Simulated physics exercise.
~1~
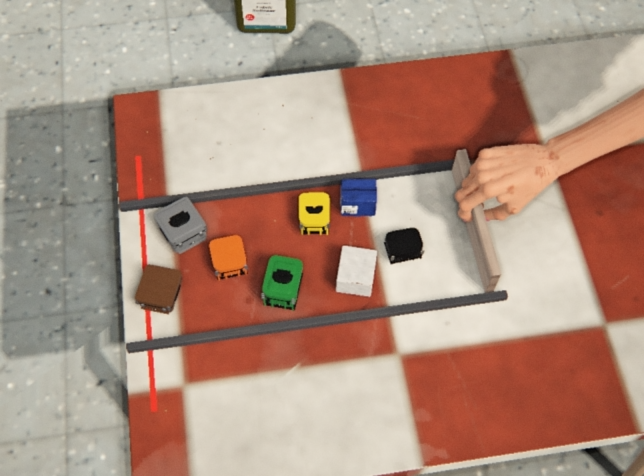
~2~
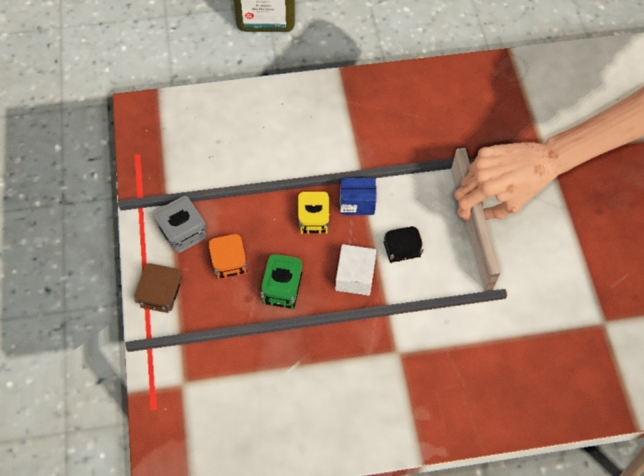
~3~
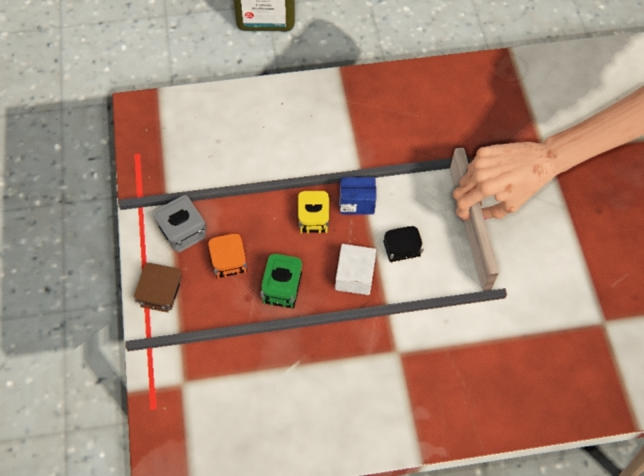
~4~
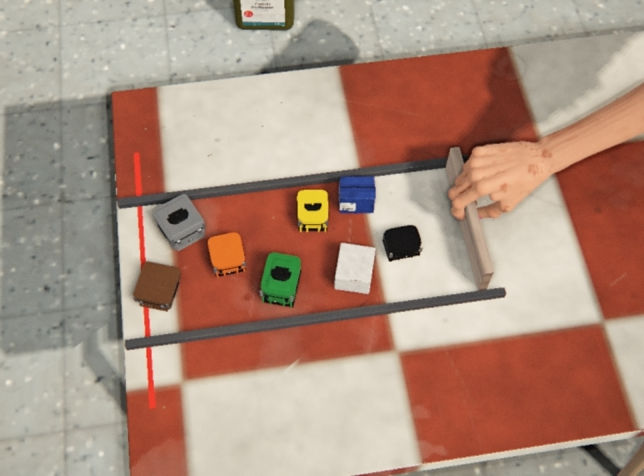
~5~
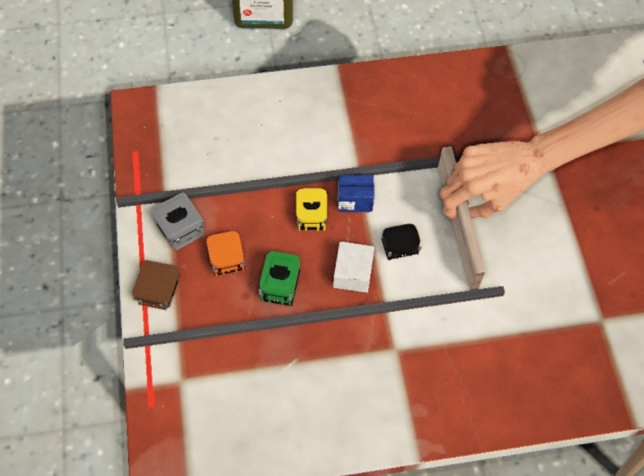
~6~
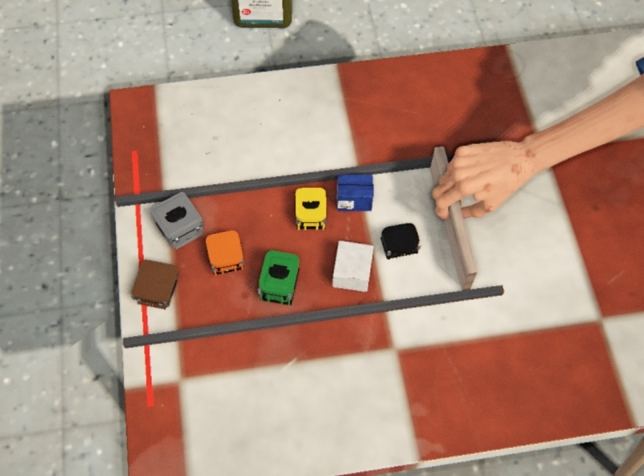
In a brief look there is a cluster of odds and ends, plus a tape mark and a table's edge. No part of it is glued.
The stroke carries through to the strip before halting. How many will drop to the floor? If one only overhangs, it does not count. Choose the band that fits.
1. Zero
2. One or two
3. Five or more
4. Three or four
Answer: 3.
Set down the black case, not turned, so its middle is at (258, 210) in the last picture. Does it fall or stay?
Here it goes off.
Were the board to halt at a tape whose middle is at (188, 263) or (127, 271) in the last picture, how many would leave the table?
Per try: 3; 8.
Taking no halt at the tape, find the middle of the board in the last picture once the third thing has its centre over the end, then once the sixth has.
At (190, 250) for the third, at (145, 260) for the sixth.
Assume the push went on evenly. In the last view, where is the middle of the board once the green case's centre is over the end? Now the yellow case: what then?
The green case puts it at (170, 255), the yellow case at (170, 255).
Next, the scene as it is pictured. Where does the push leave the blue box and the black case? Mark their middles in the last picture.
In the last picture, roughly (119, 225) and (123, 262).
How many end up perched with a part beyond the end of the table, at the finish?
The count is 2.
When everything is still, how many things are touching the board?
That makes 2.
A little later, none off yet; brown case at rest near (156, 285); grey case at rest near (178, 221); orange case at rest near (225, 253).
Next, none off yet; brown case at rest near (156, 285); grey case at rest near (176, 221); orange case shifted about its own width near (193, 252).
Later still, one off so far; brown case dropping near (105, 333); grey case tilted well over near (96, 229); orange case shifted well along near (117, 262).
When it is over, the number that fall off is five or more; down, white block, yellow case, green case, orange case, grey case and brown case.
